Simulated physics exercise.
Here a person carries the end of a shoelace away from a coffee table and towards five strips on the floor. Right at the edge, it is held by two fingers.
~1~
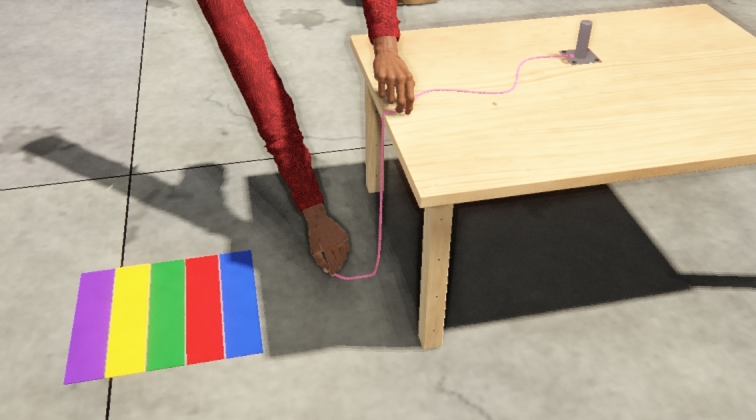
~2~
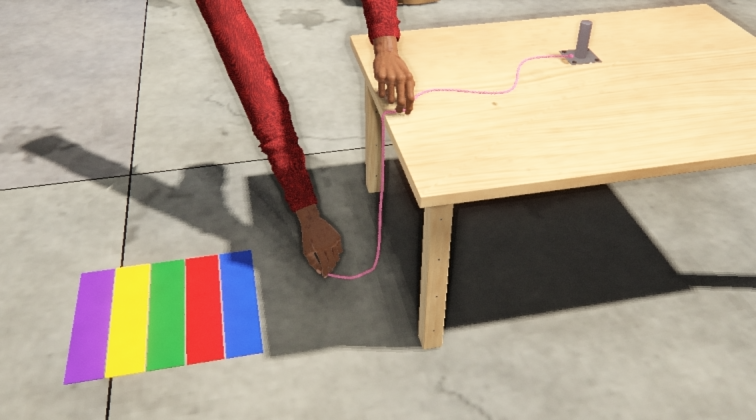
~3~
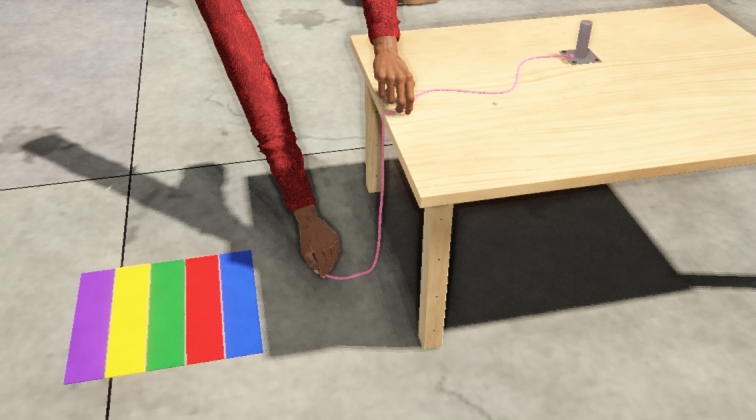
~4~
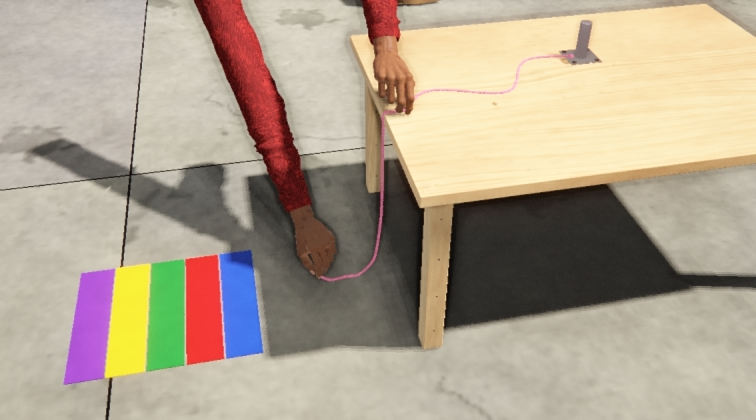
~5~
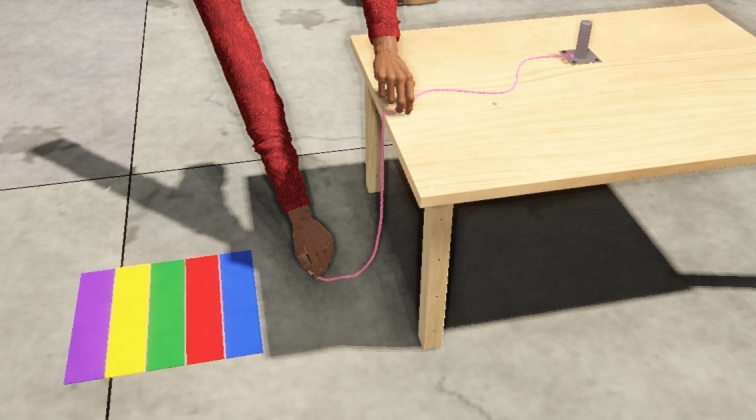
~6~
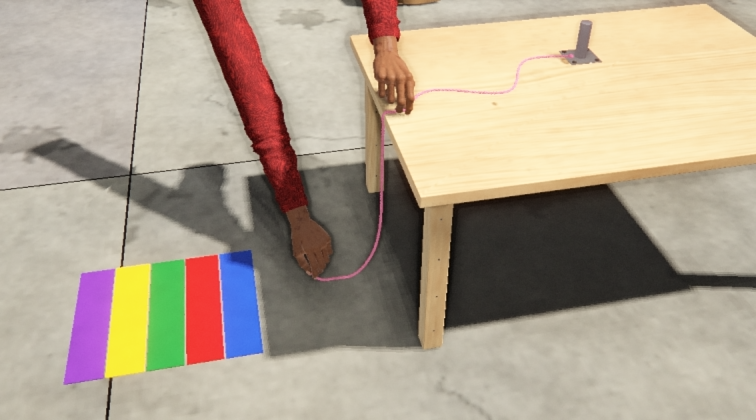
On a grey concrete floor beside a pale wooden table, seen from above at an angle, a person in dark red sleeves reaches down from the top. A pink lace runs from a small grey post on the tabletop, under one hand at the edge, to the other hand near purple, yellow, green, red and blue strips at left. The lower hand draws the lace end slightly leftward, while the upper hand and view stay still.
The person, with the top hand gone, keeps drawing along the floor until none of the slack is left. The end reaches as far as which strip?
As far as the green strip.
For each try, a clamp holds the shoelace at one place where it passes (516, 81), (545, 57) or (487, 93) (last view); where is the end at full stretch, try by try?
Results: (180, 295); (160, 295); (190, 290).
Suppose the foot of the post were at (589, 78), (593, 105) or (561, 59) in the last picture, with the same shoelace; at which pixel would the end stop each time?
(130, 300), (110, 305) and (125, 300), roughly.
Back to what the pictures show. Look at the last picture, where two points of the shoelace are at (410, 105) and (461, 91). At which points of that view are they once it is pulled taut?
Final positions are (372, 119) and (432, 94), in that order.
Early on, end near (217, 288); over red.
Midway, end near (179, 293); over green.
At the end of the slack, end near (157, 296); over green. The end stops over the green strip.
